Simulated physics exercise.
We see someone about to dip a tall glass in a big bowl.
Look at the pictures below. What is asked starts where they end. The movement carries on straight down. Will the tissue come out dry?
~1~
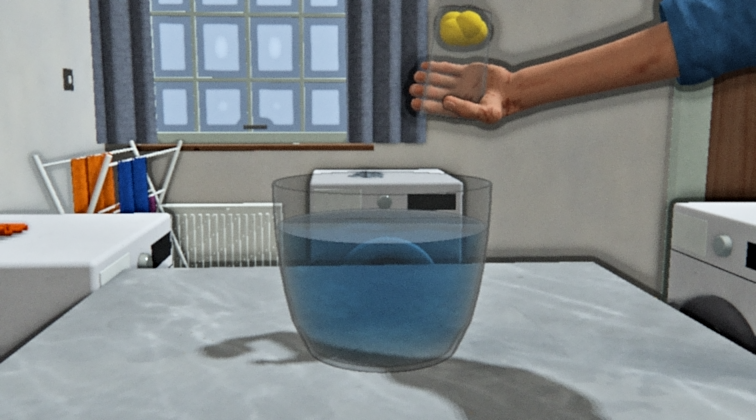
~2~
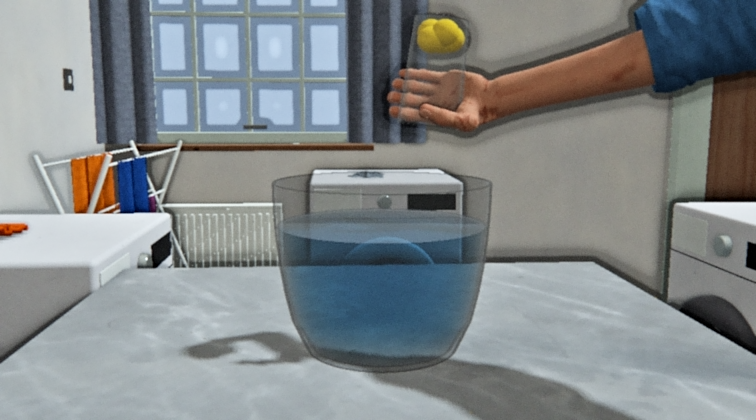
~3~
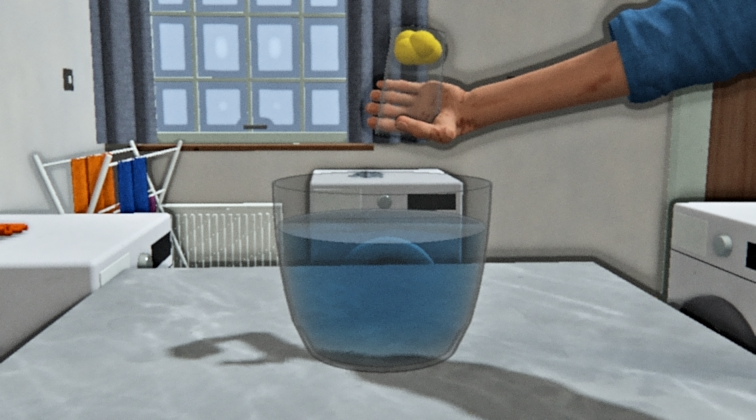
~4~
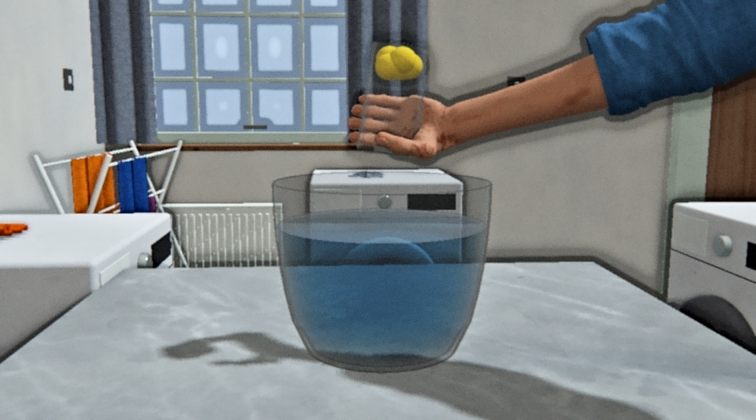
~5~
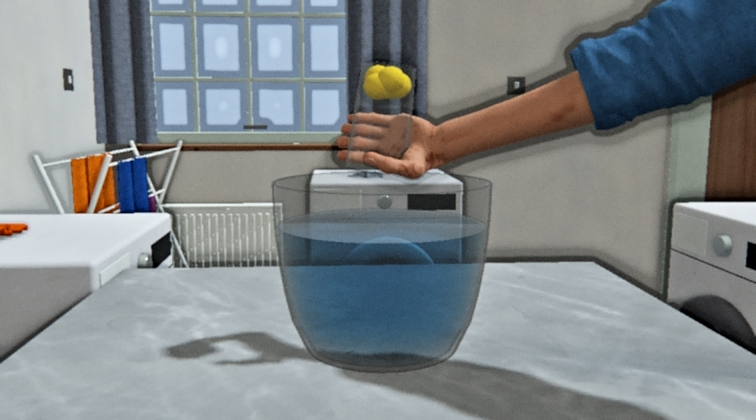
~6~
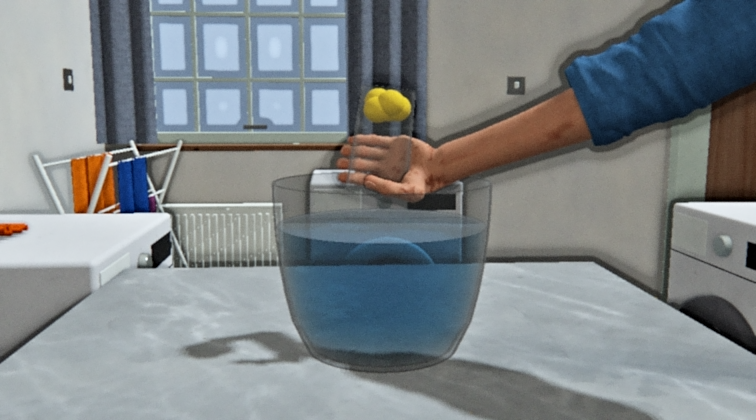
It is never reached.
A moment on, the tall glass enters the water.
Further on, air is trapped inside and holds the level down.
When it is over, the tall glass is under, still full of air, and the tissue is dry.
